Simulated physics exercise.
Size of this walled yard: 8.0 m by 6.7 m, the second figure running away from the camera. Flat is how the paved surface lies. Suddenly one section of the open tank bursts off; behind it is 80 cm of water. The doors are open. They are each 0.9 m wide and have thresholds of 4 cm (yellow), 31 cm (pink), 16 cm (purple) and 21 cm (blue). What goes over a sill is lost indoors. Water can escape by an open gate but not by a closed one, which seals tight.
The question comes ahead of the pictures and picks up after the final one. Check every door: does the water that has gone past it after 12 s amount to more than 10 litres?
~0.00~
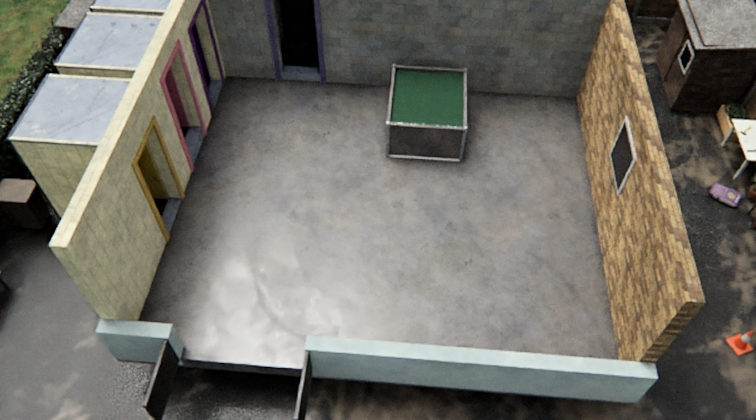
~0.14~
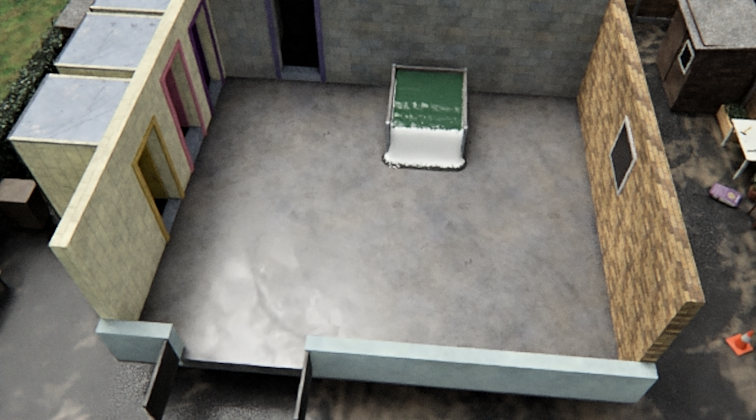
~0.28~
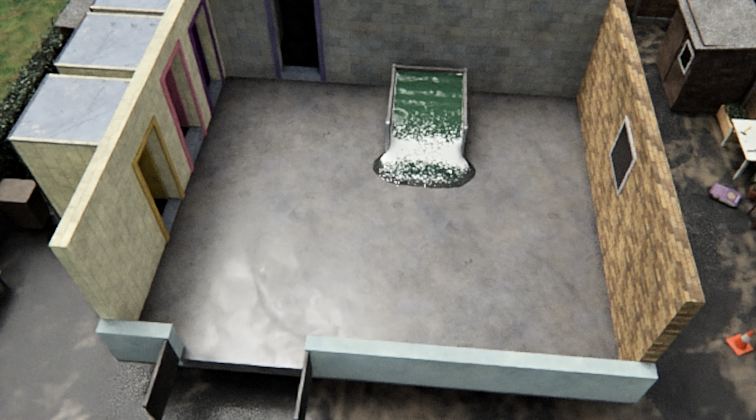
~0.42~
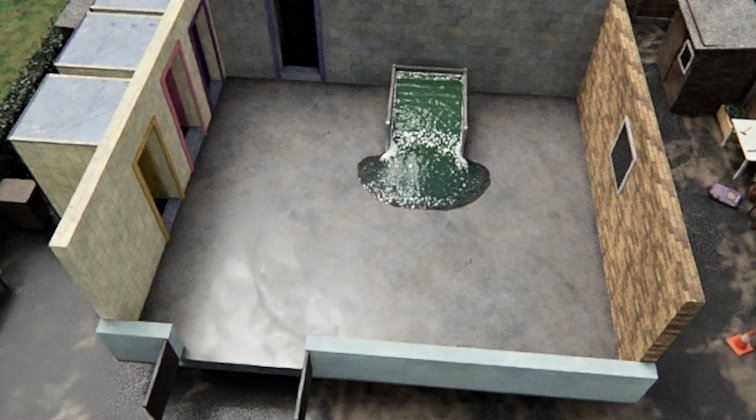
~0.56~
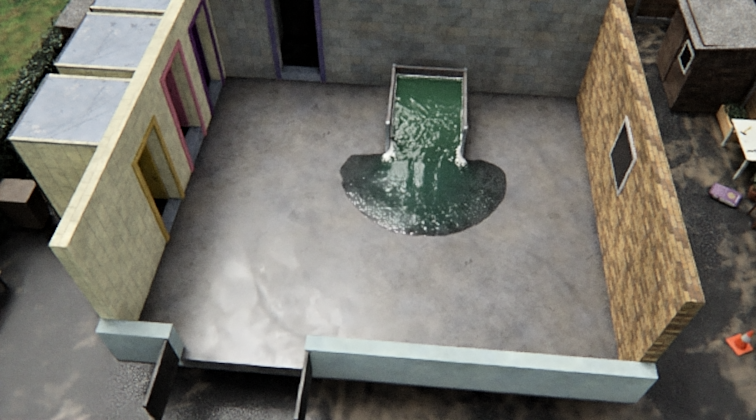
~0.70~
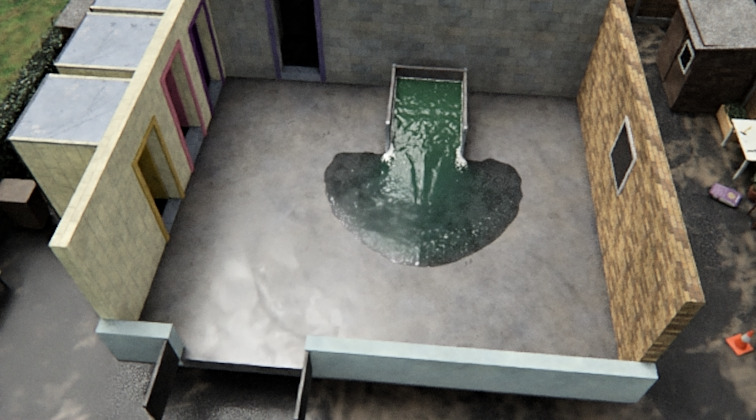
At the end, the yellow door never breaches the limit. The pink door never breaches the limit. The purple door never breaches the limit. The blue door never breaches the limit.
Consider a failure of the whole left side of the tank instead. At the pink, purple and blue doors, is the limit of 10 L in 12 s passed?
Result: Pink limit not passed, purple limit passed, blue limit not passed.
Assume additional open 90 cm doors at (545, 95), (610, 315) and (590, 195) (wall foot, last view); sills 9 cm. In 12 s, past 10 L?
The first one doesn't reach it, the second one exceeds it, and the third one doesn't reach it.
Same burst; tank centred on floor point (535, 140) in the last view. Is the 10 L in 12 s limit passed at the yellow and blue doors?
For the yellow door, the amount is too high; for the blue door, the amount is acceptable.
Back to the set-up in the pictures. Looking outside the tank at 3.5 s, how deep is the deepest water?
Max around 24 cm.
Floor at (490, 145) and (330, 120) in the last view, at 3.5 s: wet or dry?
I'd say spared, then spared.
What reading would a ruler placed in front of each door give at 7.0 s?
Yellow 4 cm, pink 1 cm, purple 0 cm, blue 0 cm.
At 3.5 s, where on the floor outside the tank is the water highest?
Near (619, 381).
After 1.4 s water covers 35 % of the floor and is deepest (28 cm) near (426, 159); yellow door not reached, pink door not reached, purple door not reached, blue door not reached.
After 2.2 s water covers 50 % of the floor and is deepest (27 cm) near (382, 361); yellow door not reached, pink door not reached, purple door not reached, blue door not reached.
After 3.5 s water covers 55 % of the floor and is deepest (24 cm) near (619, 381); yellow door not reached, pink door not reached, purple door not reached, blue door not reached.
After 7.0 s water covers 70 % of the floor and is deepest (7 cm) near (382, 361); yellow door 4 cm at the sill, 0 L in, pink door 1 cm at the sill, 0 L in, purple door not reached, blue door not reached.
After 12.0 s water covers 95 % of the floor and is deepest (6 cm) near (582, 150); yellow door 5 cm at the sill, 1 L in, pink door 3 cm at the sill, 0 L in, purple door 3 cm at the sill, 0 L in, blue door 4 cm at the sill, 0 L in.
